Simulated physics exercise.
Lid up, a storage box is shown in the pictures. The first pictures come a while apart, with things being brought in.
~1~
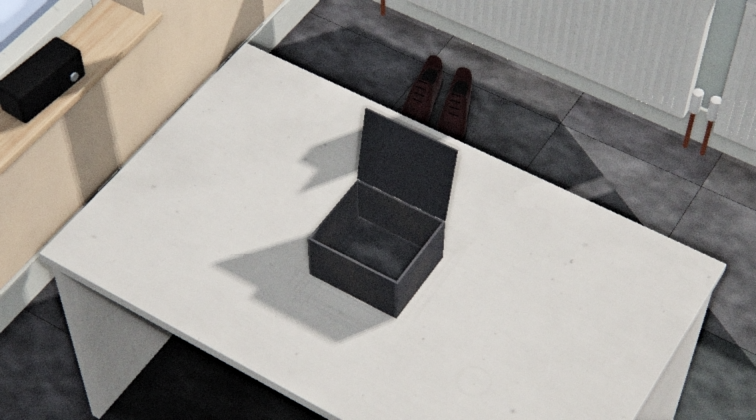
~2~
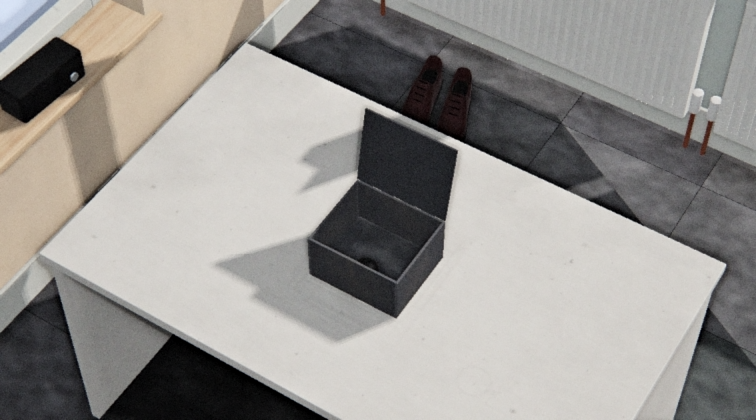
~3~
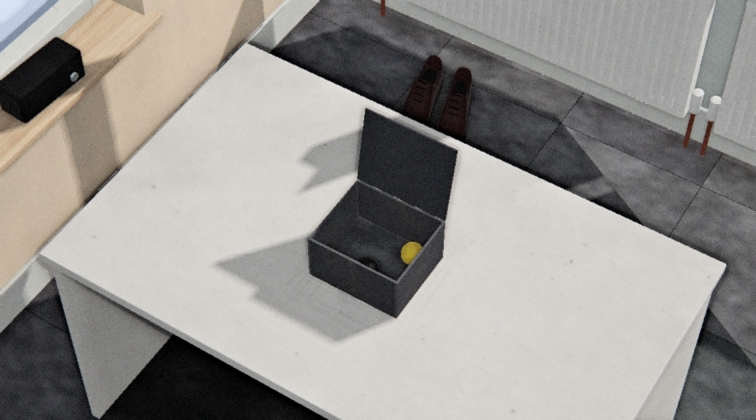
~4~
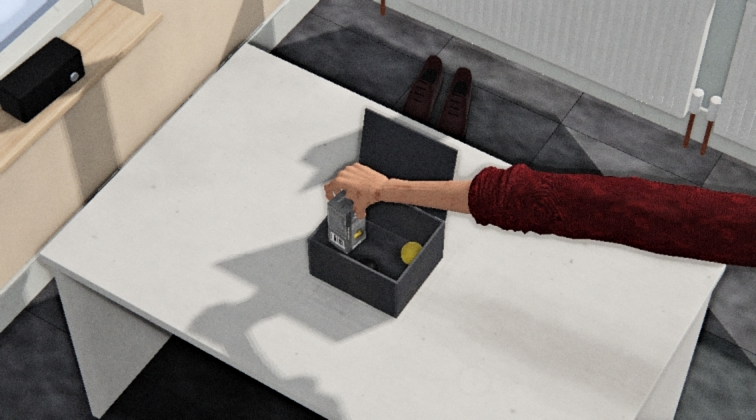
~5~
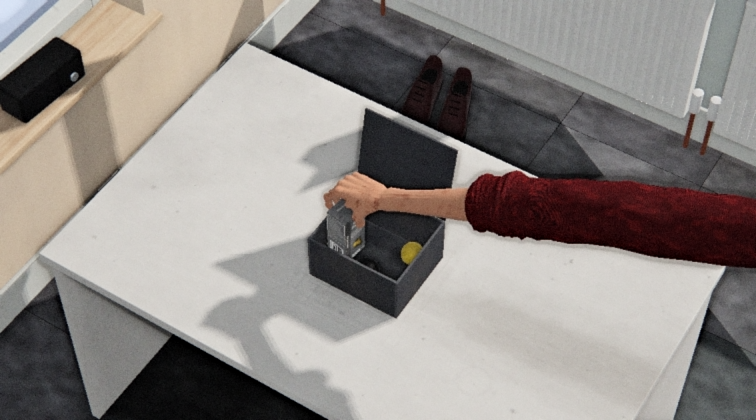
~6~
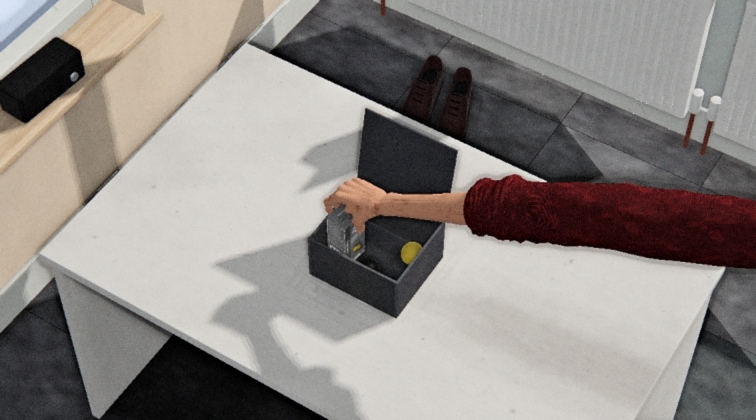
A room with a grey tiled floor is seen from above at an angle, looking down on a white table, and the view stays still. An open dark grey box stands on the table, with dark red shoes behind it and a black object on a wooden ledge at left. A yellow ball appears inside the box, then a red-sleeved arm from the right lowers a grey carton slightly into its left side, still gripping it.
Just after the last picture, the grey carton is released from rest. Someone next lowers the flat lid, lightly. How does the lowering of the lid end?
The lid stays above the rim.
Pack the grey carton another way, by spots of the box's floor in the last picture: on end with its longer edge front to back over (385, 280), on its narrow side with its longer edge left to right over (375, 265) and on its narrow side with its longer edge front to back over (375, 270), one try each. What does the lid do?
Attempt one, it settles down; attempt two, it settles down; attempt three, it is left gaping.
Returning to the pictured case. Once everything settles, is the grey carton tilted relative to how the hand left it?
The grey carton keeps its pose.
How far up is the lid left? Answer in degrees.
Measured angle - around 8°.
Then, 0.40 s later than the last frame, grey carton moved about its own width near (340, 241); black ball moved about its own width.
Then, 1.40 s later than the last frame, lid 72° above the rim; grey carton moved about its own width near (340, 241); black ball moved about its own width.
Then, 1.90 s later than the last frame, lid 31° above the rim; grey carton moved about its own width near (340, 241); black ball moved about its own width.
When it is over, lid 8° above the rim; moved from the start, grey carton and black ball; yellow lemon as before. End places, in pixels of the last picture, grey carton near (340, 241).
